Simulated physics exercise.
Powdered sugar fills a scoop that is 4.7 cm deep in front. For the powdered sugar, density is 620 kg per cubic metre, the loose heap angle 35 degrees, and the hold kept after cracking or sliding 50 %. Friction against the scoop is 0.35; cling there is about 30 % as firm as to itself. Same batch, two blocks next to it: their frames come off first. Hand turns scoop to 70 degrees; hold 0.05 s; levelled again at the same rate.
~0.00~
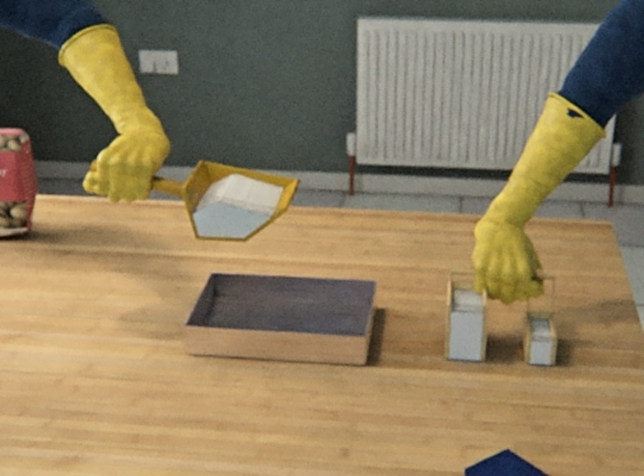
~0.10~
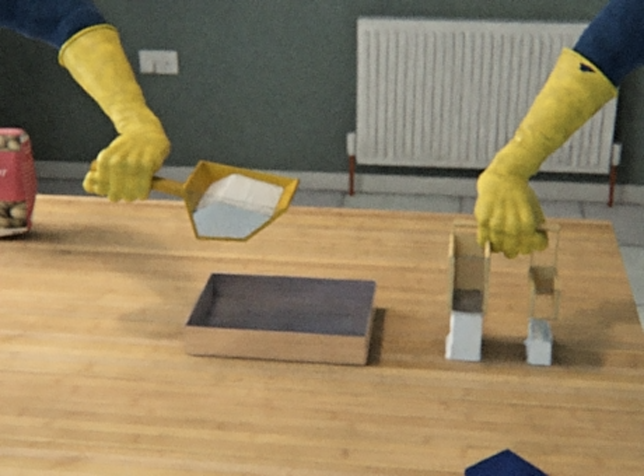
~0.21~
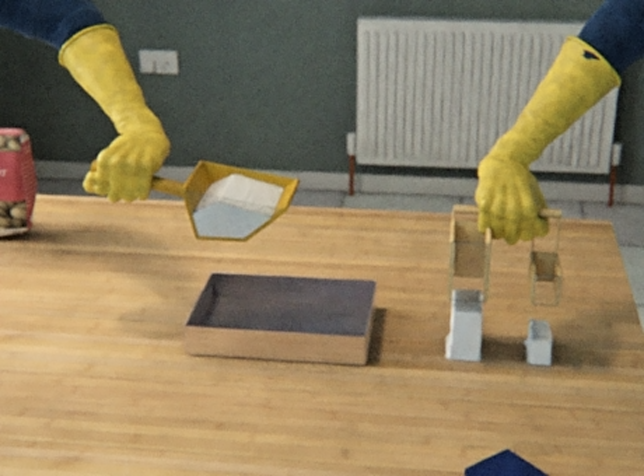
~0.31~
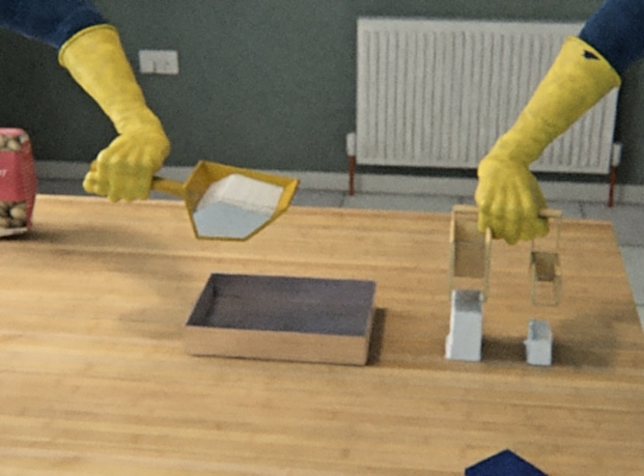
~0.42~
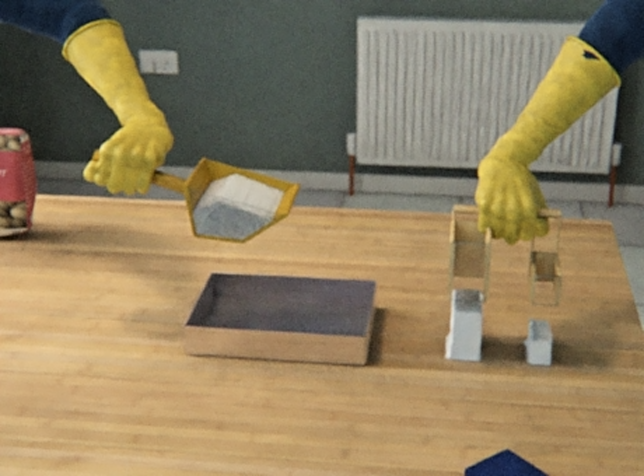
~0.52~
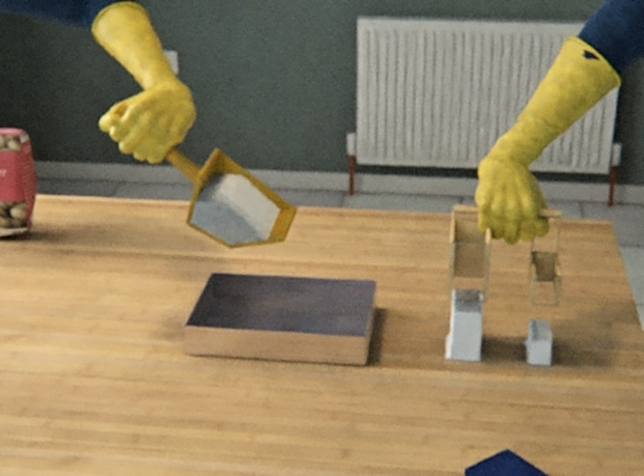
At a wooden table, one yellow-gloved hand lifting two open holders off white blocks, then the other tilting a scoop of white powder.
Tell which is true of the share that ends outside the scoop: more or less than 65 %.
It comes out less.
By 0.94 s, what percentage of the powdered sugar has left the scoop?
It's some 12 percent by my reckoning.
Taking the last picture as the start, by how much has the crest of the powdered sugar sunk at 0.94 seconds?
Around 2.5 cm.
After 0.71 s, the scoop is at 69 degrees and 0 % has left it.
After 0.94 s, the scoop is at 49 degrees and 12 % has left it.
After 1.16 s, the scoop is at 1 degrees and 39 % has left it.
After 1.39 s, the scoop is at 0 degrees and 39 % has left it.
After 1.49 s, the scoop is at 0 degrees and 39 % has left it.
